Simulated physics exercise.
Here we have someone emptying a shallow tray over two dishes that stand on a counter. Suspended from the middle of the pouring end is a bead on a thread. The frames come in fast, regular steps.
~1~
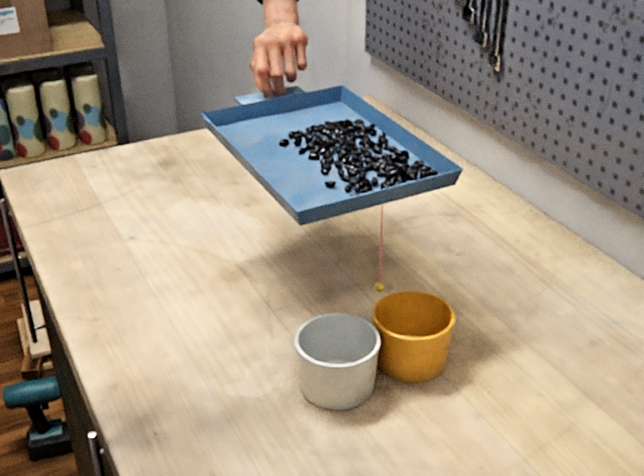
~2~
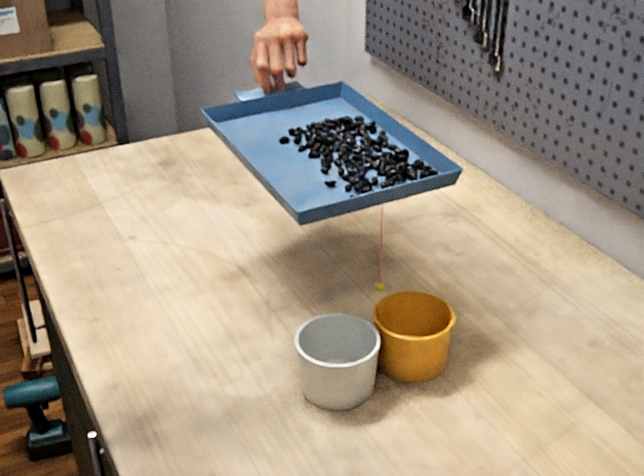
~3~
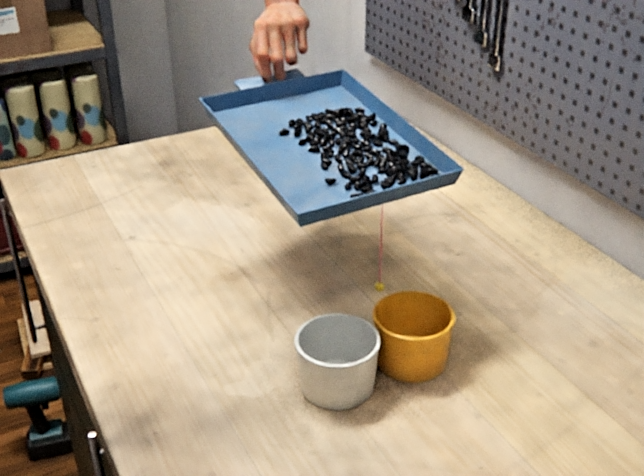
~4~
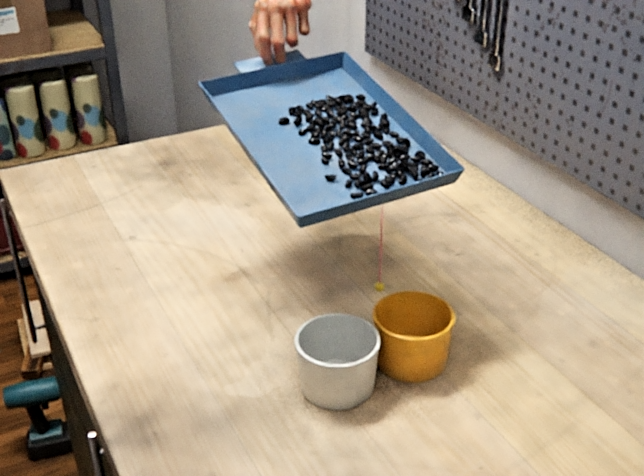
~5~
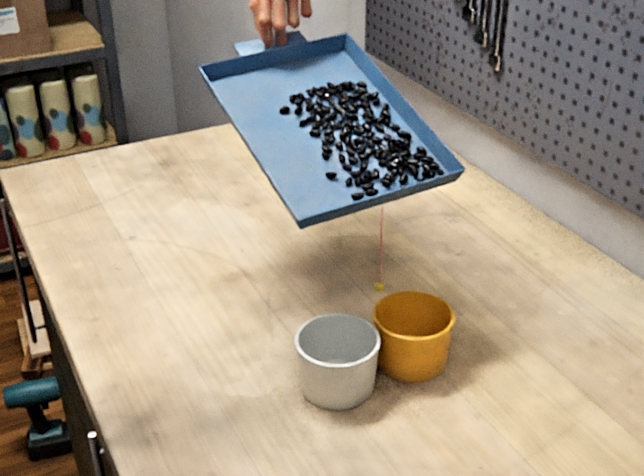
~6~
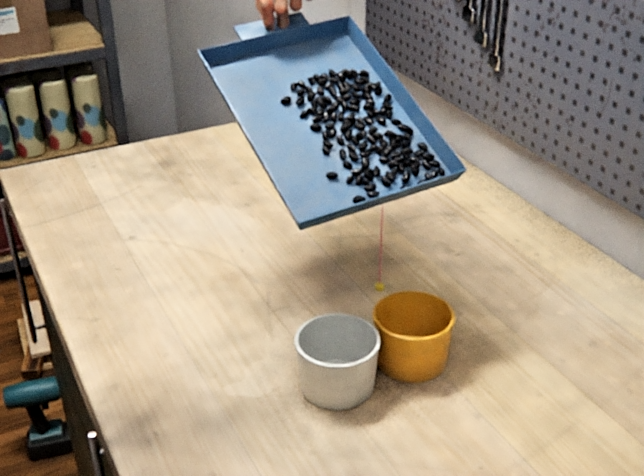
On a wooden counter, a grey dish and a mustard-yellow dish stand side by side beneath a blue tray of black beans, with a bead hanging on a thread from its front edge. A hand raises the tray's far end, gradually steepening it, and the front edge tilts slightly lower at the left corner.
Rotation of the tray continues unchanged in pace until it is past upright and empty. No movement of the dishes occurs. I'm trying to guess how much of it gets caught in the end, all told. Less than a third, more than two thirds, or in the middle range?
I'd say more than two thirds.
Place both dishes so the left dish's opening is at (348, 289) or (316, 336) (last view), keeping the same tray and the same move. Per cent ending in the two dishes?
Trial 1 about 0 %, trial 2 about 70 %.
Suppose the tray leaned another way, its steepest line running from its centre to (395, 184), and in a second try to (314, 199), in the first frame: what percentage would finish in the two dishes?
Around 20 percent for the first aim and around 40 percent for the second.
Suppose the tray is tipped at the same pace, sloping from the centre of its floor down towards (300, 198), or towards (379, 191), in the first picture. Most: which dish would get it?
Respectively, the one at left and the one at right.
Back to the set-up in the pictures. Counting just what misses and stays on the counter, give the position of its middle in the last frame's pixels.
Centre, final frame: Roughly (431, 405).
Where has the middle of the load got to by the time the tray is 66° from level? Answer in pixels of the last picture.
Close to (379, 183).
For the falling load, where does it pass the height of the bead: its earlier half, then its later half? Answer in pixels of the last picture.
First roughly (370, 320), then roughly (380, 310).
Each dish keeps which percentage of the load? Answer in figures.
The left dish holds 50 % and the right dish holds 40 %.
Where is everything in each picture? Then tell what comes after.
In the first picture, corners of the pouring end (300, 207) and (456, 168), level; middle of the load (358, 154), black beans; left dish (357, 382); right dish (434, 355); bead on its thread (380, 287).
In the second picture, corners of the pouring end (300, 208) and (456, 168), level; middle of the load (358, 152).
In the third picture, corners of the pouring end (300, 210) and (457, 167), tipped barely, lowest at the left corner; middle of the load (358, 147).
In the fourth picture, corners of the pouring end (301, 212) and (458, 167), tipped a little, lowest at the left corner; middle of the load (358, 139).
In the fifth picture, corners of the pouring end (301, 215) and (459, 167), tipped clearly, lowest at the left corner; middle of the load (359, 132).
In the sixth picture, corners of the pouring end (302, 217) and (460, 167), tipped clearly, lowest at the left corner; middle of the load (360, 127); left dish (357, 382); right dish (434, 355).
Just after the last frame, tray tipped steeply; almost all on the tray; just a few in the air.
A moment on, tray tipped past a quarter turn; roughly a quarter on the tray; roughly a quarter in the left dish; about a tenth in the right dish; about a tenth outside both; roughly a quarter in the air.
Further on, tray tipped past a quarter turn; roughly half in the left dish; roughly a third in the right dish; about a tenth outside both.
When it is over, tray tipped past a quarter turn; roughly half in the left dish; roughly a third in the right dish; about a tenth outside both.
